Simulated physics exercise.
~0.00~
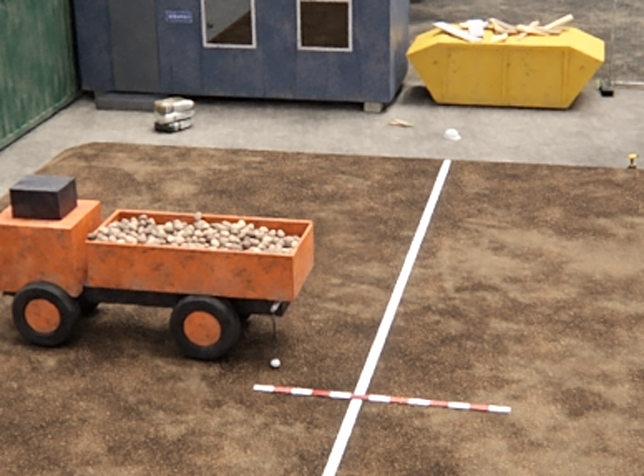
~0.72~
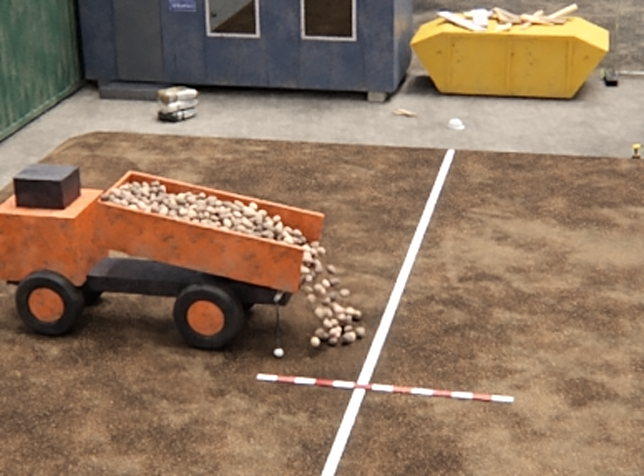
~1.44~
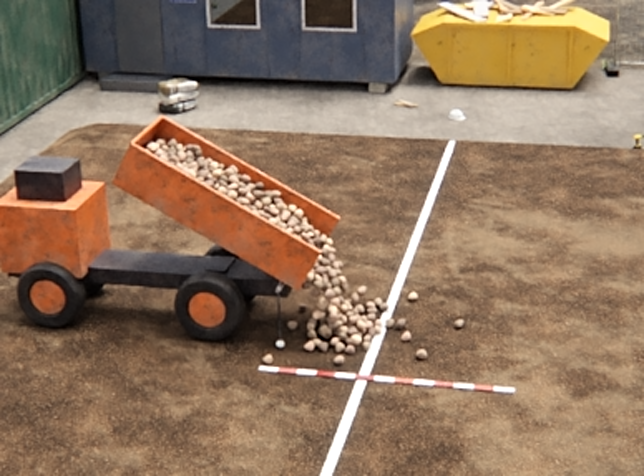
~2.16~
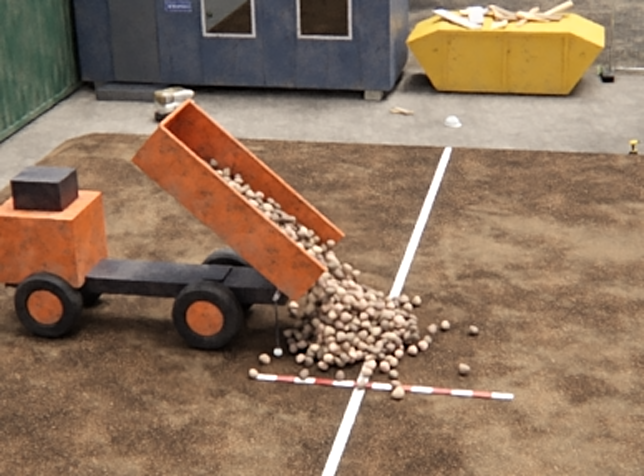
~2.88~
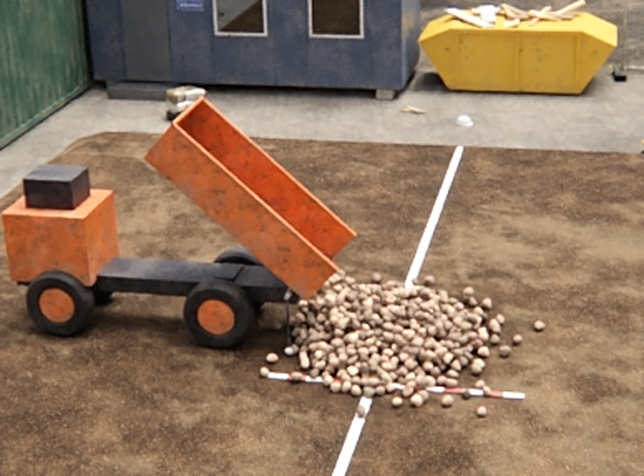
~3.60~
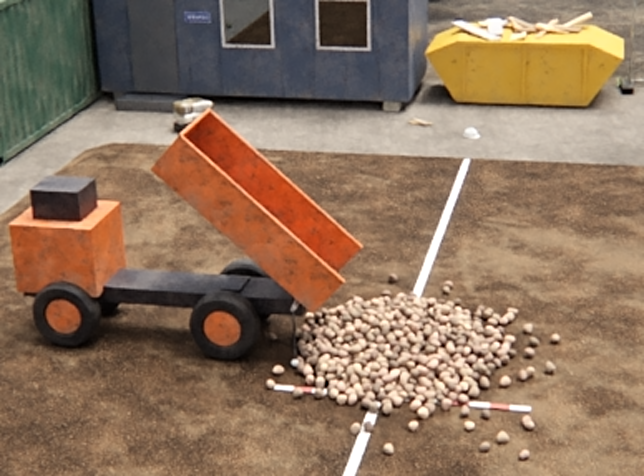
In a yard of brown dirt seen from above by a slightly swaying camera, an orange truck stands at left, its bed full of pale stones. A white line crosses the ground to its right, with a red and white staff lying across it, and a blue cabin and a yellow container of wood stand behind. The bed tilts up and stones spill from its right end. It steepens, and the growing heap spreads rightward over the line and staff. Finally the raised bed is empty, and the stones lie in a broad pile on both sides of the line, a few scattered beyond.
